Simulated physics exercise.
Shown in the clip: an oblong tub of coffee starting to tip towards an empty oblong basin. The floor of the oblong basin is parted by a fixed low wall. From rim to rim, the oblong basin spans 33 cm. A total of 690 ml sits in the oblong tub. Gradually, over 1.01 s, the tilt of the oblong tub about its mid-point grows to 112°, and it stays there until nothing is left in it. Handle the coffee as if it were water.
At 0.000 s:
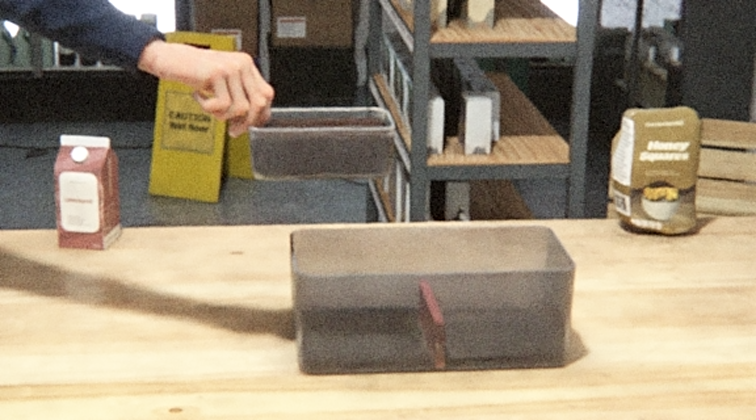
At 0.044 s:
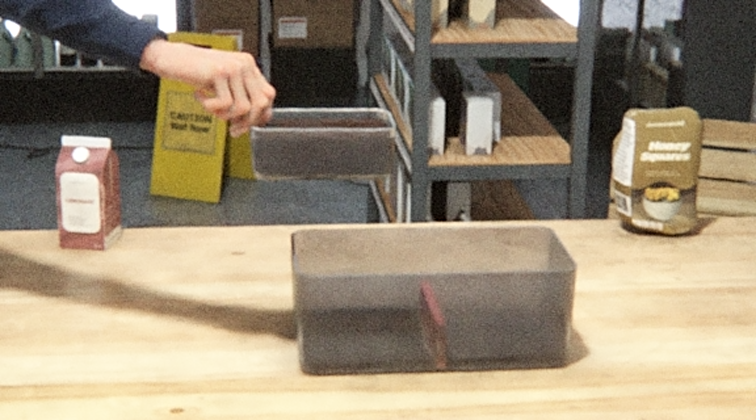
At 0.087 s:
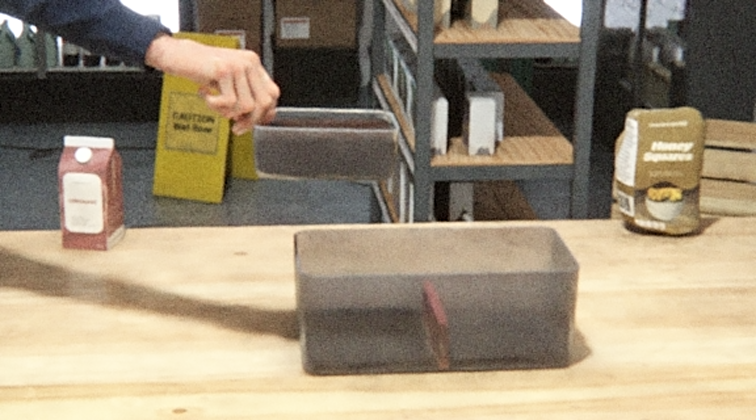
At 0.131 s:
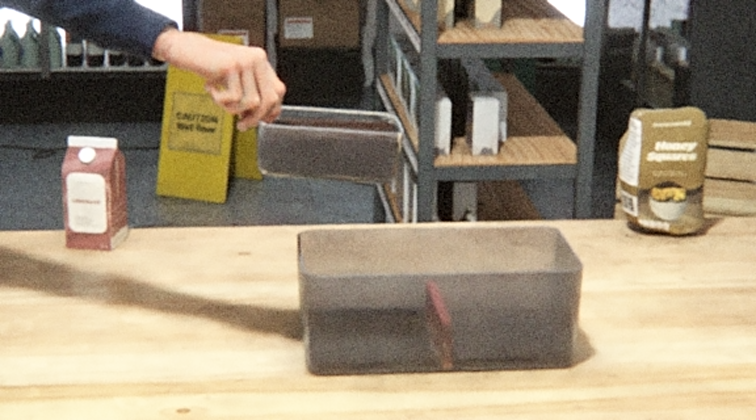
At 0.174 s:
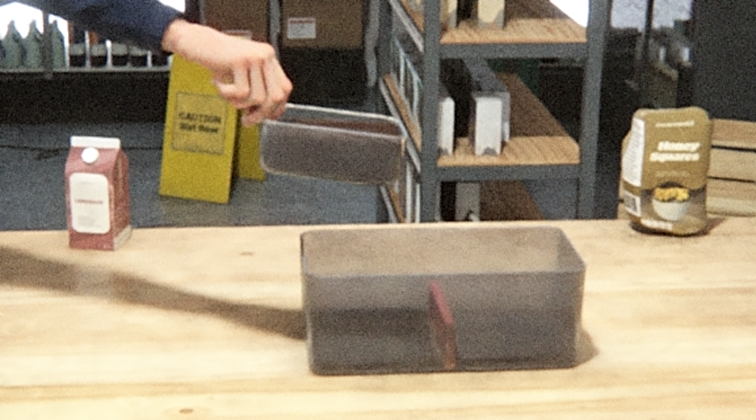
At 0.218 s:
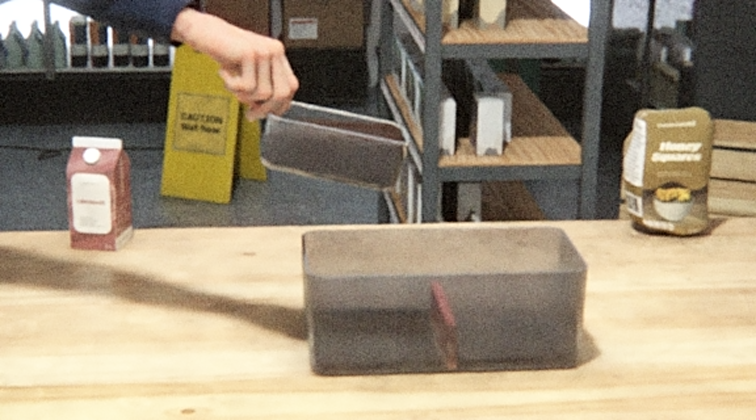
The video shows a hand holding a small clear oblong tub of dark contents above a larger, grey see-through basin on a wooden table, gradually tilting the tub so its right end dips slightly lower.
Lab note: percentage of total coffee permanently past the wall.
Approx. 63 %.
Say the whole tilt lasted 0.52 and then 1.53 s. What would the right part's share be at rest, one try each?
35 and 70 %.
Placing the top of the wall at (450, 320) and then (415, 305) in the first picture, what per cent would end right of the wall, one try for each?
Respectively 45 and 80 %.
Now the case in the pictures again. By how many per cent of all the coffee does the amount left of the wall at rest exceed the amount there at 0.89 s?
I'd say near 5 percent.
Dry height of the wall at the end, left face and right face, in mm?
About 44 mm left, about 34 mm right.
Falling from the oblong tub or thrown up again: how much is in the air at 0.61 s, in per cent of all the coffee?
Share: Roughly 42 per cent.
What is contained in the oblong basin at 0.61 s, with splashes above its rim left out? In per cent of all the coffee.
Fraction in basin: Approx. 34%.
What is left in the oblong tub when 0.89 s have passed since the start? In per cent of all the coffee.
Around 3 in a hundred.
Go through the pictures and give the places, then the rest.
In the first picture, it leans 0°; its right rim is at (391, 120); the coffee meets the walls at (251, 127) and (388, 125); the oblong basin's rim runs from (293, 253) to (563, 248); the wall's top is at (432, 303).
In the second picture, it leans 1°; its right rim is at (392, 121); the coffee meets the walls at (252, 127) and (389, 126).
In the third picture, it leans 2°; its right rim is at (395, 123); the coffee meets the walls at (256, 126) and (392, 127).
In the fourth picture, it leans 5°; its right rim is at (399, 126); the coffee meets the walls at (260, 125) and (396, 128).
In the fifth picture, it leans 8°; its right rim is at (403, 130); the coffee meets the walls at (264, 125) and (400, 129).
In the sixth picture, it leans 12°; its right rim is at (405, 136); the coffee meets the walls at (266, 125) and (404, 131).
After 0.61 s the tilt is 73° and 24 per cent is still to pour, 5 is left of the wall and 29 right of it.
After 0.89 s the tilt is 108° and 3 per cent is still to pour, 31 is left of the wall and 63 right of it.
After 1.19 s the tilt is 112° and 0 per cent is still to pour, 36 is left of the wall and 63 right of it.
After 1.51 s the tilt is 112° and 0 per cent is still to pour, 36 is left of the wall and 63 right of it.
In the end 36 per cent lies left of the wall, 63 right of it and 1 outside.
